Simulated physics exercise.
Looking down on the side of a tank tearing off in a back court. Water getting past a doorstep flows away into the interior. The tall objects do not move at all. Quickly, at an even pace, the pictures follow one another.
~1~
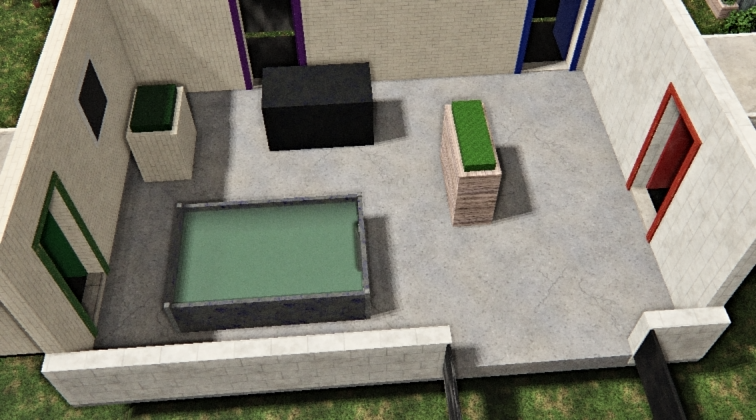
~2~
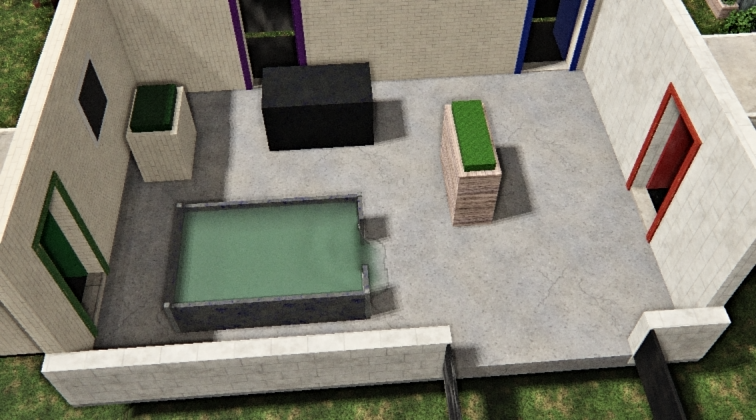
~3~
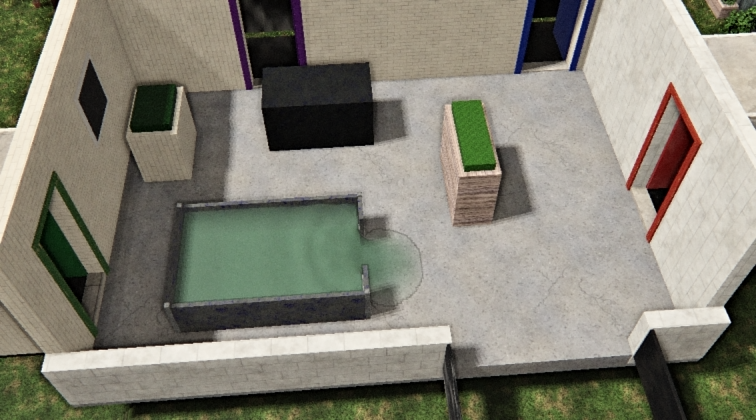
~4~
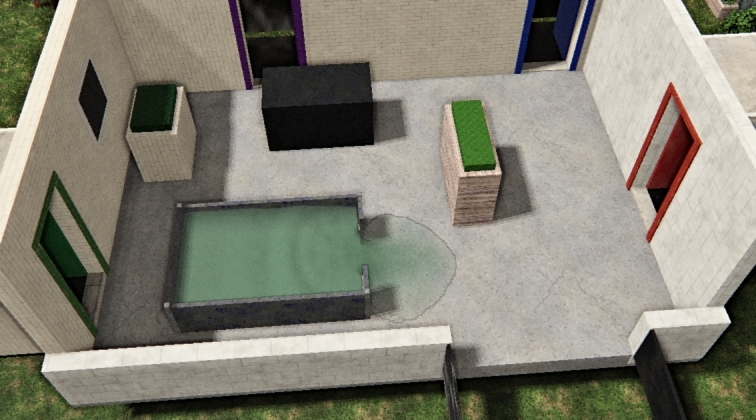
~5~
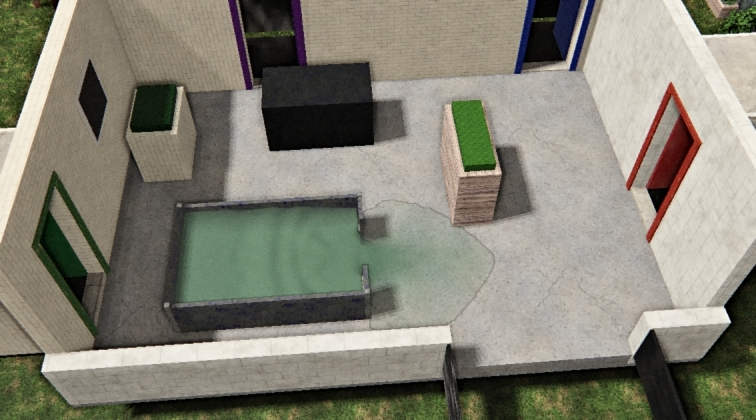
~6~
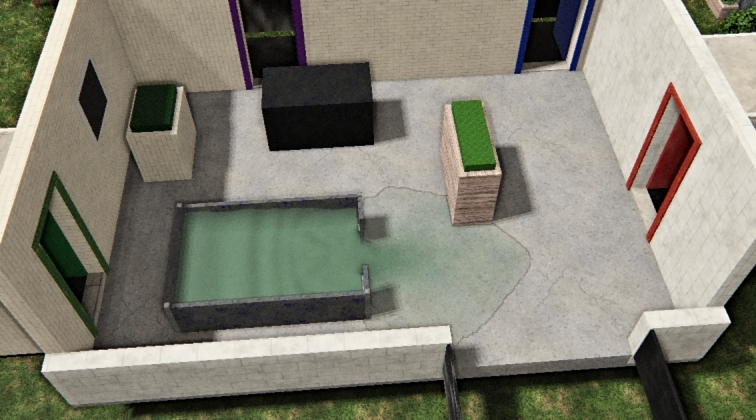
In a walled court, green water pours through a tank's right side and spreads rightward.
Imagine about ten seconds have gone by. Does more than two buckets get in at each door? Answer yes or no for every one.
Red door: Yes, blue door: Yes, green door: No, purple door: No.
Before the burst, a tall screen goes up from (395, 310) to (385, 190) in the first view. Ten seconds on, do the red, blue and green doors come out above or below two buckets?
At the doors, red comes in under, blue comes in under, green comes in under.
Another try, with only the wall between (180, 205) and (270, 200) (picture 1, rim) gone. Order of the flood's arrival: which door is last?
Latest of all is the red one.
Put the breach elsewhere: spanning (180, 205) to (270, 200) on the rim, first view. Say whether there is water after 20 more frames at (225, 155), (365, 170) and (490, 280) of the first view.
Submerged, submerged, untouched.
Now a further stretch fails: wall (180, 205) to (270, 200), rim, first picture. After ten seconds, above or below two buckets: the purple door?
My guess is that the purple door surpasses the threshold.
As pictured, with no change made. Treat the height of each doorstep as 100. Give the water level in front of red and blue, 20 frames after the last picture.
Close to 190 per cent for the first one and close to 0 per cent for the second.
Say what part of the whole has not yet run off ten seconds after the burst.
Roughly 68 percent.
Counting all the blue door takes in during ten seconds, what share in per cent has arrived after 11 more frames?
I'd say some 0 per cent.
A moment on, water covers 25 % of the floor; the red door not reached, the blue door not reached, the green door not reached, the purple door not reached.
Next, water covers 35 % of the floor; the red door under two buckets in, the blue door not reached, the green door not reached, the purple door not reached.
Then, water covers 40 % of the floor; the red door over two buckets in, the blue door not reached, the green door not reached, the purple door not reached.
Later, water covers 60 % of the floor; the red door far over two buckets in, the blue door under two buckets in, the green door not reached, the purple door wet at the sill, nothing in.
In the end, water covers 75 % of the floor; the red door far over two buckets in, the blue door over two buckets in, the green door not reached, the purple door wet at the sill, nothing in.
